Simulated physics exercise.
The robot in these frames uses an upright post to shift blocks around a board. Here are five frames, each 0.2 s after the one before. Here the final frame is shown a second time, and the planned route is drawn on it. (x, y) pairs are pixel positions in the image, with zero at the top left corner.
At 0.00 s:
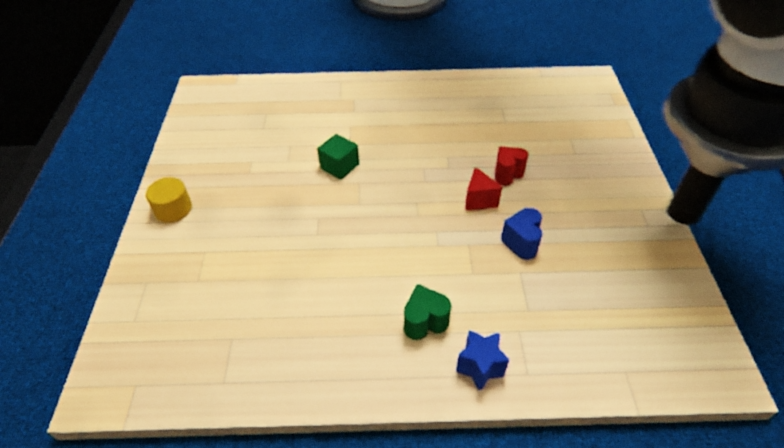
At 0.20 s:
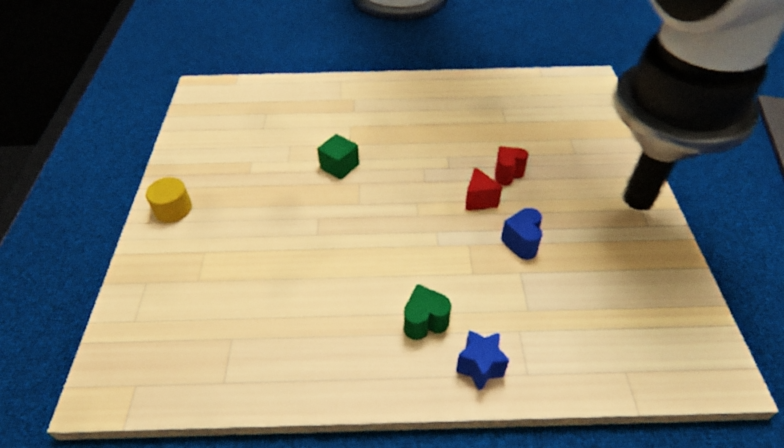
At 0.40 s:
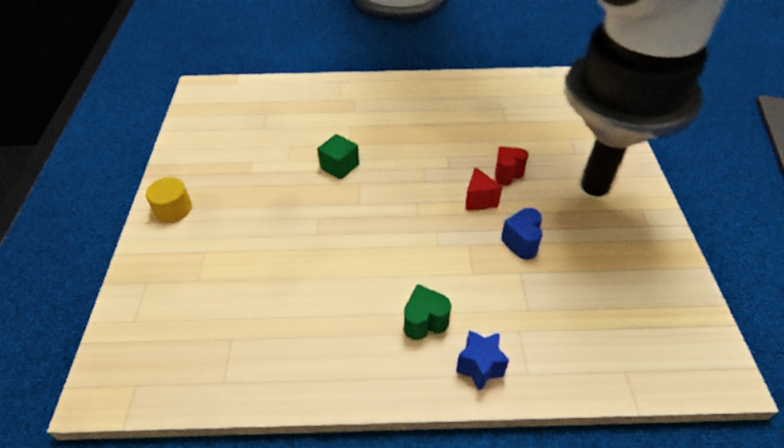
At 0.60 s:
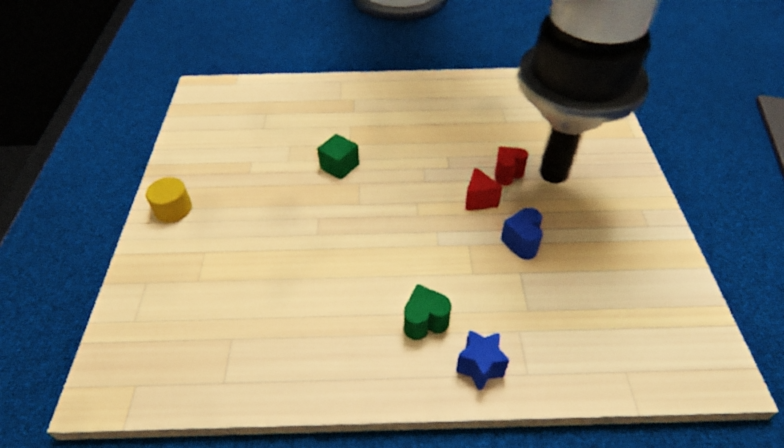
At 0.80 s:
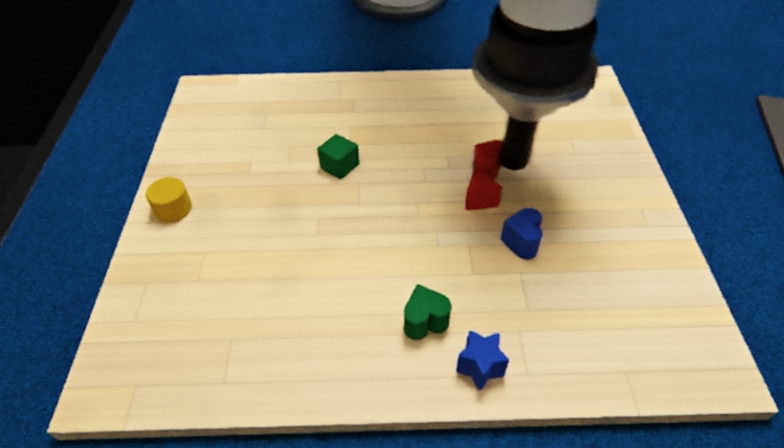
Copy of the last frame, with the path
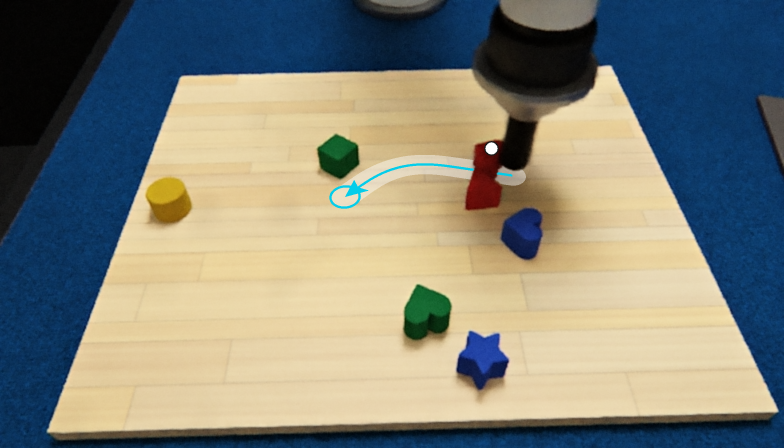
Robot arm with a dark upright post moving left across a wooden board of coloured blocks, nudging the red heart slightly left.
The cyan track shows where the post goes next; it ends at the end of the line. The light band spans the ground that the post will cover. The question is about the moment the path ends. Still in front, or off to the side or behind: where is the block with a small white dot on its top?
It will get left beside or behind the post.
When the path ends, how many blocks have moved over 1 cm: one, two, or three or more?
Blocks displaced: 1.
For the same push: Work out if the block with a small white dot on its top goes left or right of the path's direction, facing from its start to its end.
Off to the right side.
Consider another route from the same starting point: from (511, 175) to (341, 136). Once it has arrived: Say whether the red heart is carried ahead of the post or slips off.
I expect it to be in front.
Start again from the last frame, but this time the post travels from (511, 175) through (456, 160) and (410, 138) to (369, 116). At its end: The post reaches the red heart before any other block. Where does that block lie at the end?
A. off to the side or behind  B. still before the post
The answer is B.
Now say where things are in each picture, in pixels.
The first frame shows tip of the post (683, 214), middles of tops, green four-sided block (337, 146), red heart (512, 155).
The second frame shows post (638, 200), nothing pushed.
The third frame shows post (595, 187), nothing pushed.
The fourth frame shows post (554, 174), nothing pushed.
The fifth frame shows post (514, 162), green four-sided block (337, 146), red heart (492, 148).
The line goes from (511, 175) by way of (451, 167) and (393, 169) to (345, 197); the dot is on the red heart.
The first path, step by step. One third of the way, post (452, 153); red heart (432, 137), turned 15° clockwise.
Two thirds of the way, post (392, 156); red heart (400, 131), turned 55° clockwise.
At the end, post (344, 184); green four-sided block unmoved; red heart (400, 131), turned 55° clockwise.
